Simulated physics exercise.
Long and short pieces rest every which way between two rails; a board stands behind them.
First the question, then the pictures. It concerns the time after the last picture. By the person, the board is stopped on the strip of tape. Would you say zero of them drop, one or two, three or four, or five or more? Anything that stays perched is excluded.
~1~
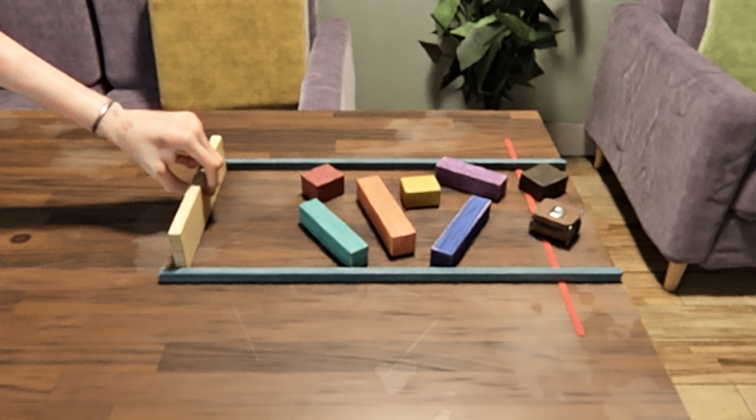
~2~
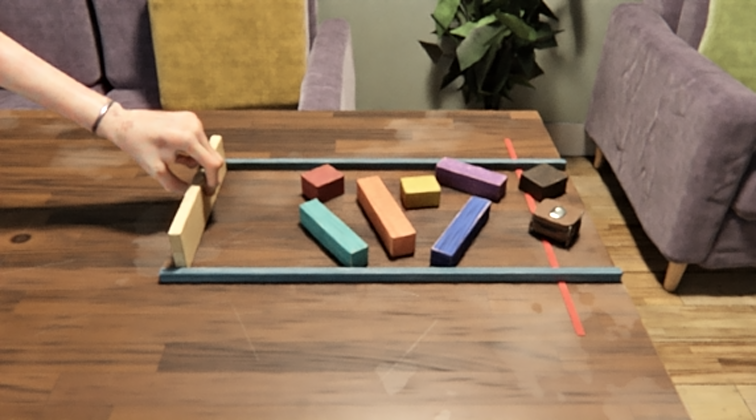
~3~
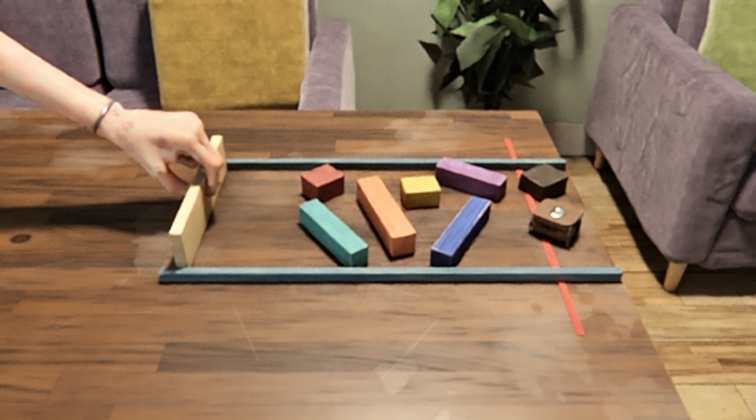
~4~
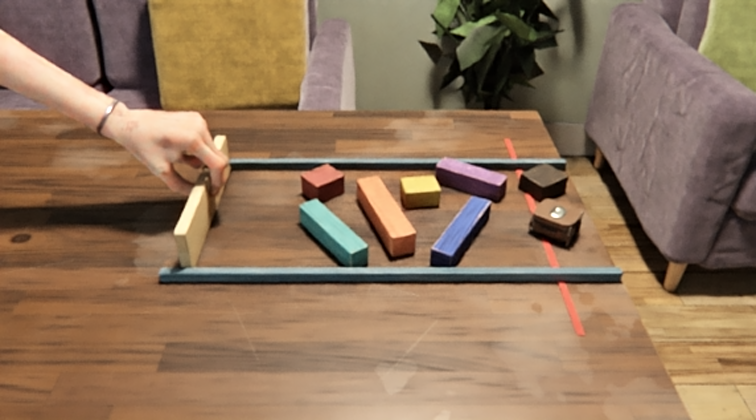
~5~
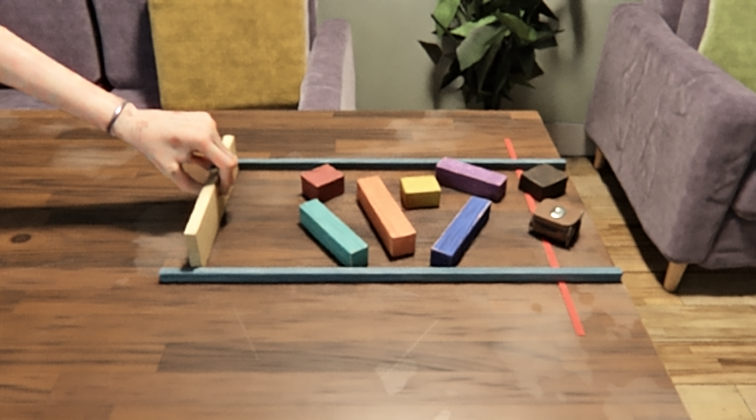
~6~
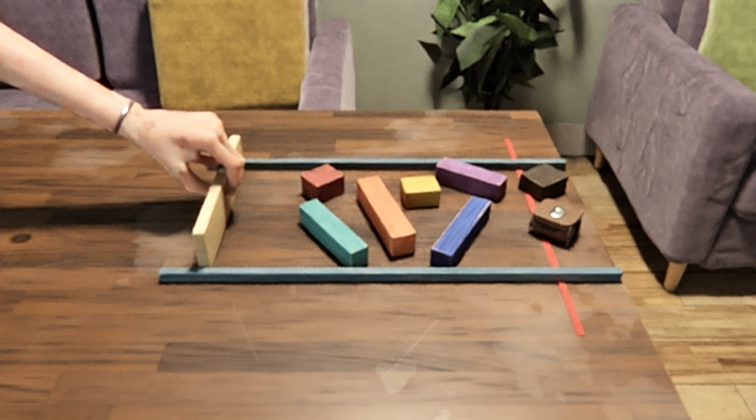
I'd go with three or four.
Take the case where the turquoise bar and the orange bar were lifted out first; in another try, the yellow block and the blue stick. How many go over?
You'd count 2 the first time and 2 the second time.
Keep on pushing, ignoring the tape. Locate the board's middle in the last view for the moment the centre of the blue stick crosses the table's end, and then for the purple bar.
The middle is at (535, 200) when it's the blue stick, and at (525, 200) when it's the purple bar.
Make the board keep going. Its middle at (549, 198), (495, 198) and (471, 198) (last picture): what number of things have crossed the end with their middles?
In order: 5, 1, 0.
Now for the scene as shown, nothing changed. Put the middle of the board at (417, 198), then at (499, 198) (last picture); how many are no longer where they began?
First 6 and then 8.
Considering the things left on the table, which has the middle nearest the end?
The blue stick ends nearest.
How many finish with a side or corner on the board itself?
Counting them up gives 2.
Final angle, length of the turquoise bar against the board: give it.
About 0°.
A little later, none off yet; black block at rest near (543, 182); brown case at rest near (556, 222); purple bar at rest near (471, 179).
When it is over, the number that fall off is three or four; down, yellow block, purple bar, brown case and black block.
